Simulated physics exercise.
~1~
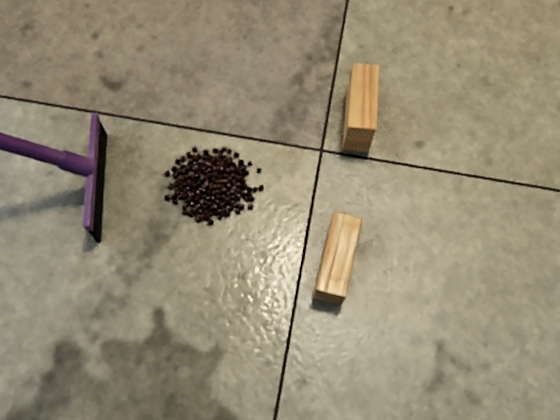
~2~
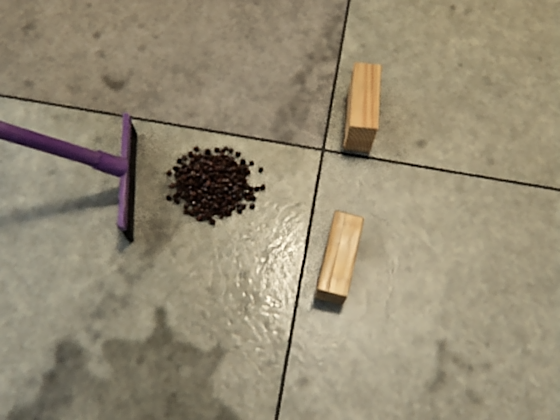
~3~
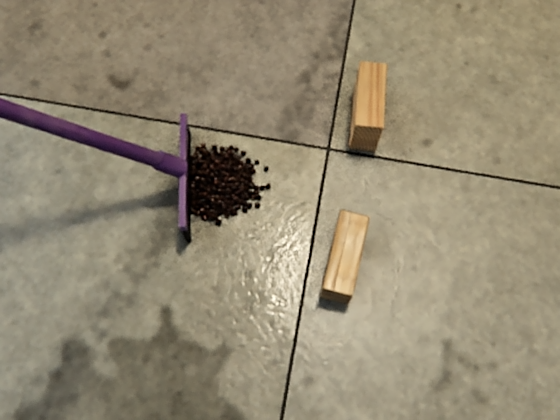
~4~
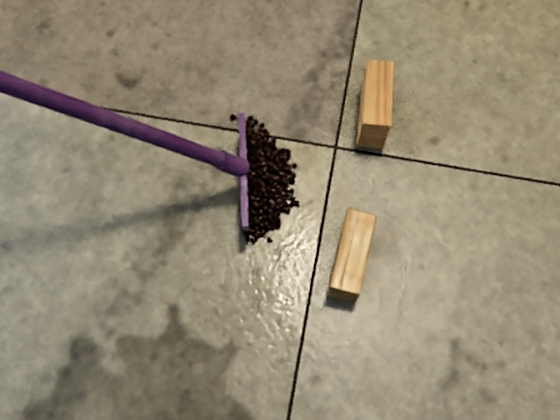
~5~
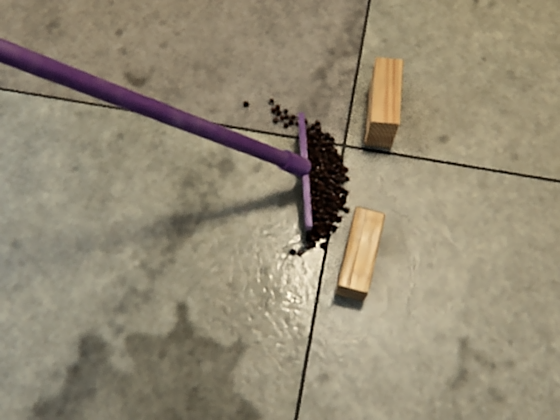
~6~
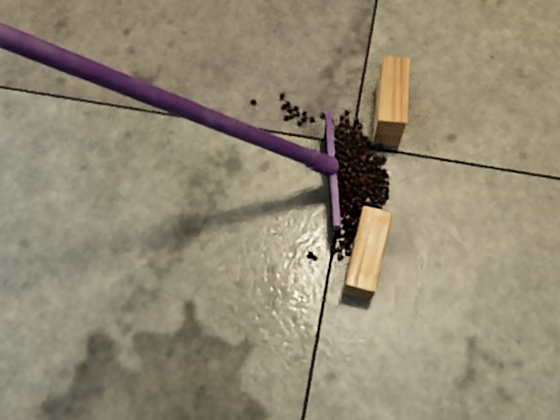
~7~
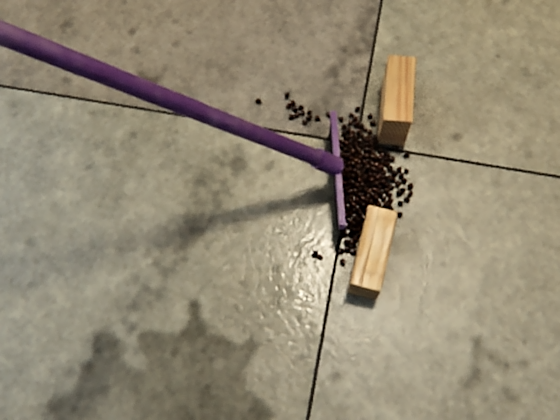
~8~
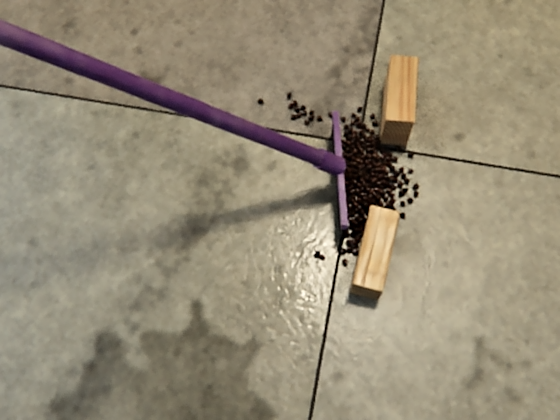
A purple squeegee pushes dark beans right against two wooden blocks, some entering the gap.
